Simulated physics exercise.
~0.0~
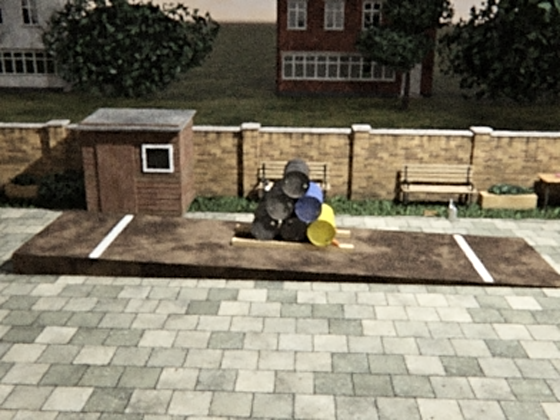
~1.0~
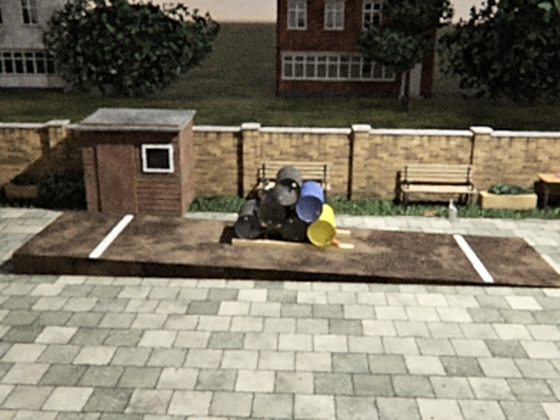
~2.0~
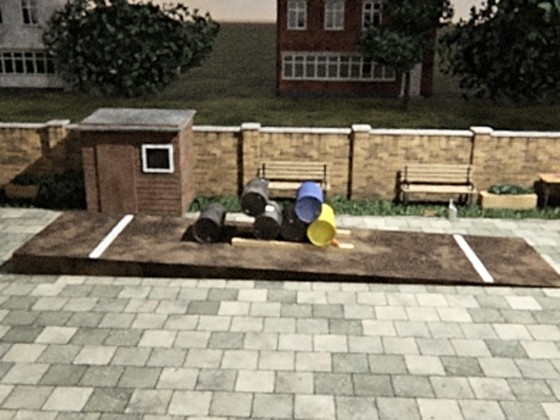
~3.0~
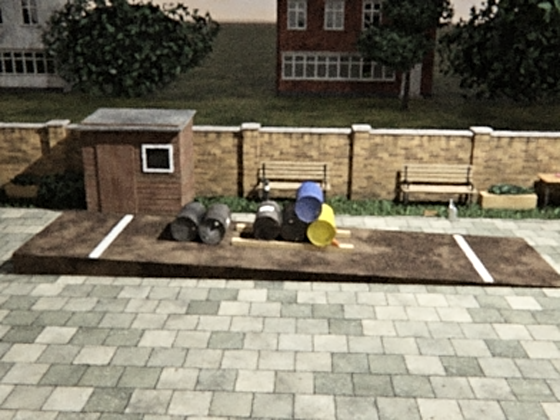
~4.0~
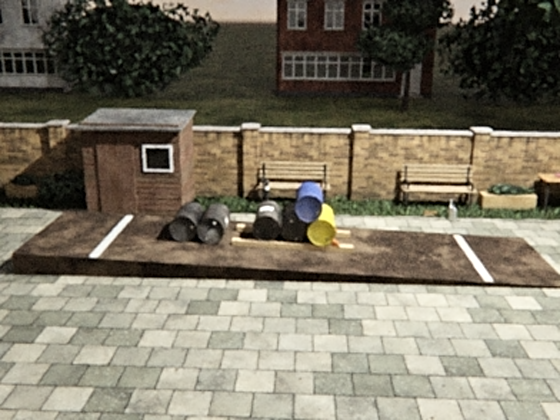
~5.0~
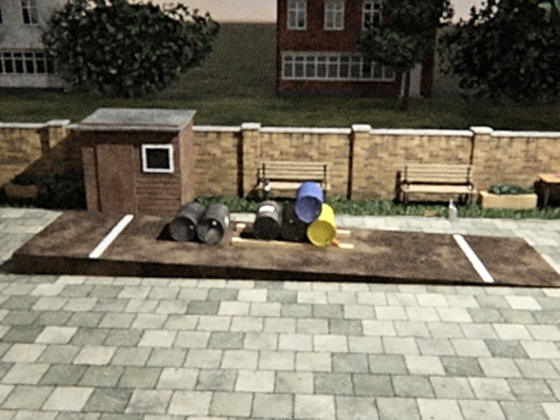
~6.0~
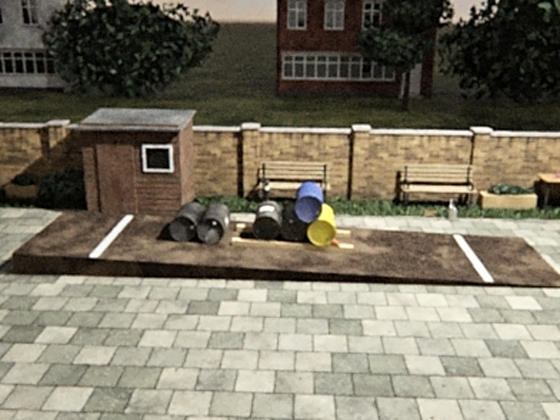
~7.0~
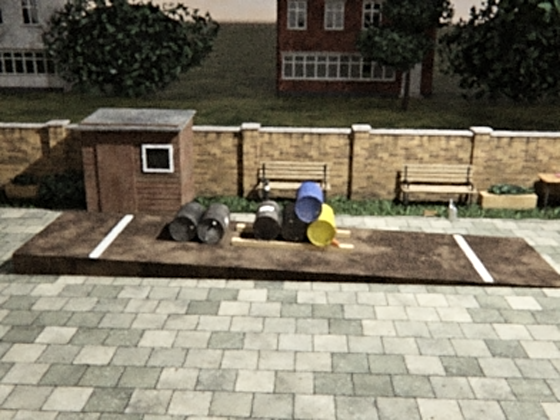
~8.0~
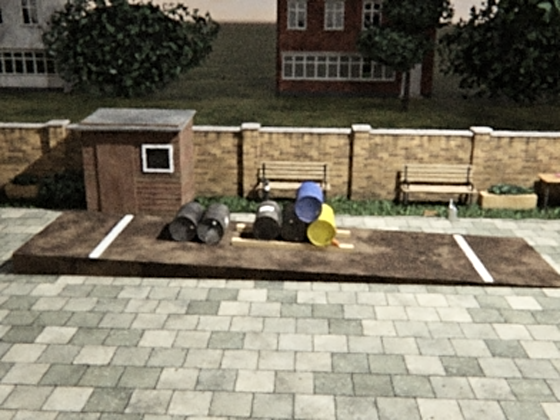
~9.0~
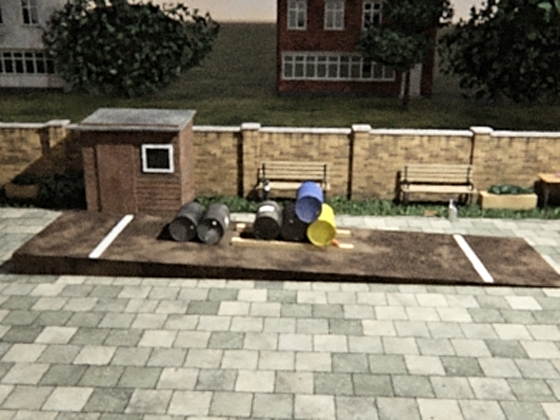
Stacked black drums tumble left and settle, while the blue and yellow drums stay put.
